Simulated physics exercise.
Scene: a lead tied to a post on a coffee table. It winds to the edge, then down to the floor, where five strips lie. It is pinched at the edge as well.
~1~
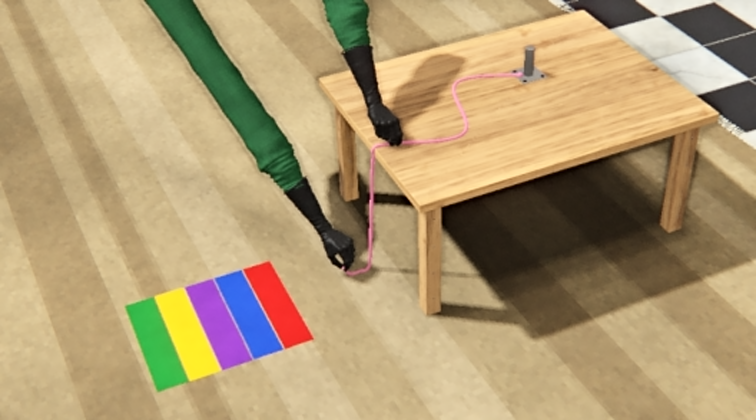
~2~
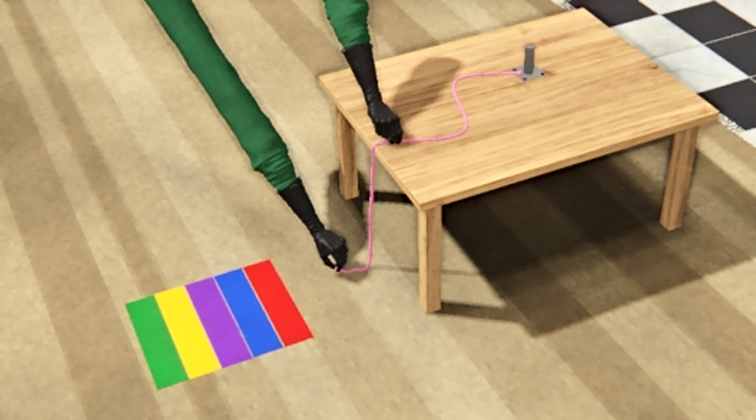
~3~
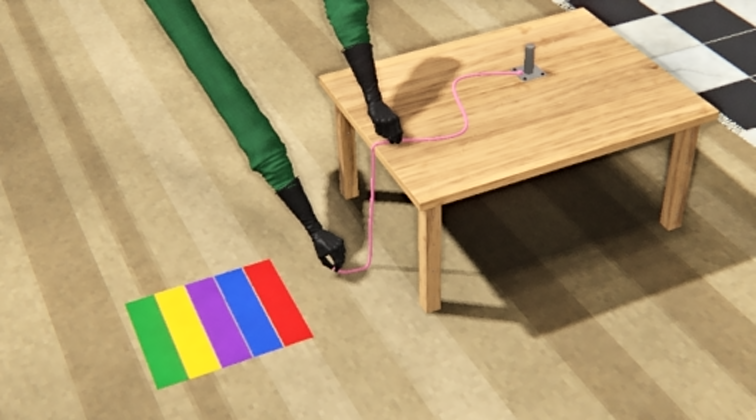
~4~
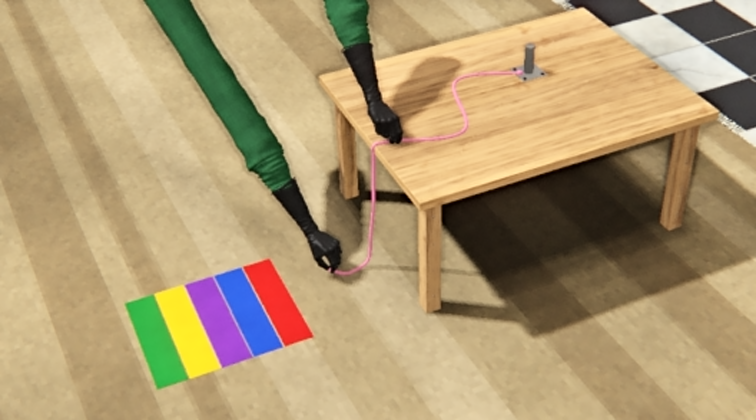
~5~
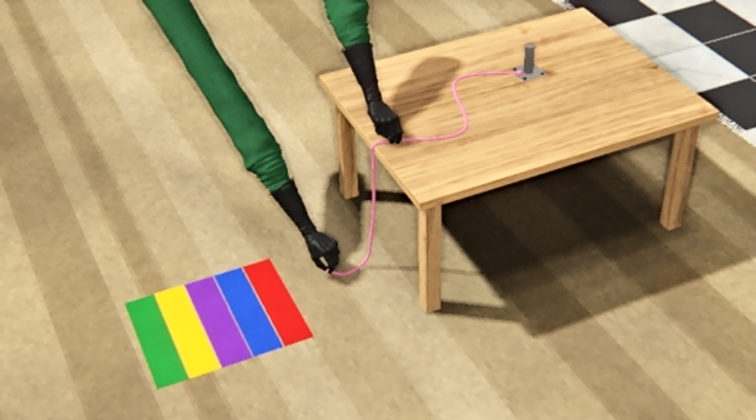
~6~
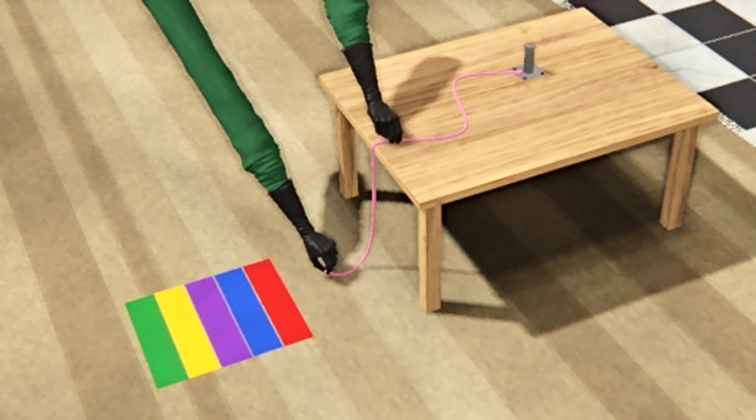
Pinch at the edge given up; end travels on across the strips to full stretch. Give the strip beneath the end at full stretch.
Yellow strip.
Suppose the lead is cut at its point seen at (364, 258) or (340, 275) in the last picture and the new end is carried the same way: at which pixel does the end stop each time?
Case by case it comes to about (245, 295) and then about (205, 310).
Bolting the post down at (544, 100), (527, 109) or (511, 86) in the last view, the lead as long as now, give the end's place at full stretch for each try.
Results per try: (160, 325); (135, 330); (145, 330).
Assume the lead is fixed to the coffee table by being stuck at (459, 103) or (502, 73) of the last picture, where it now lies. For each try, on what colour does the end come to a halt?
Colour per try: Purple / yellow.
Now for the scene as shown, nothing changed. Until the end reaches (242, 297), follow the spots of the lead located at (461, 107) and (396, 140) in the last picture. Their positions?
They end up close to (425, 111) and (366, 177).
Soon after, end near (242, 298); over blue.
Then, end near (203, 310); over purple.
At full stretch, end near (181, 317); over yellow. It gets as far as the yellow strip.
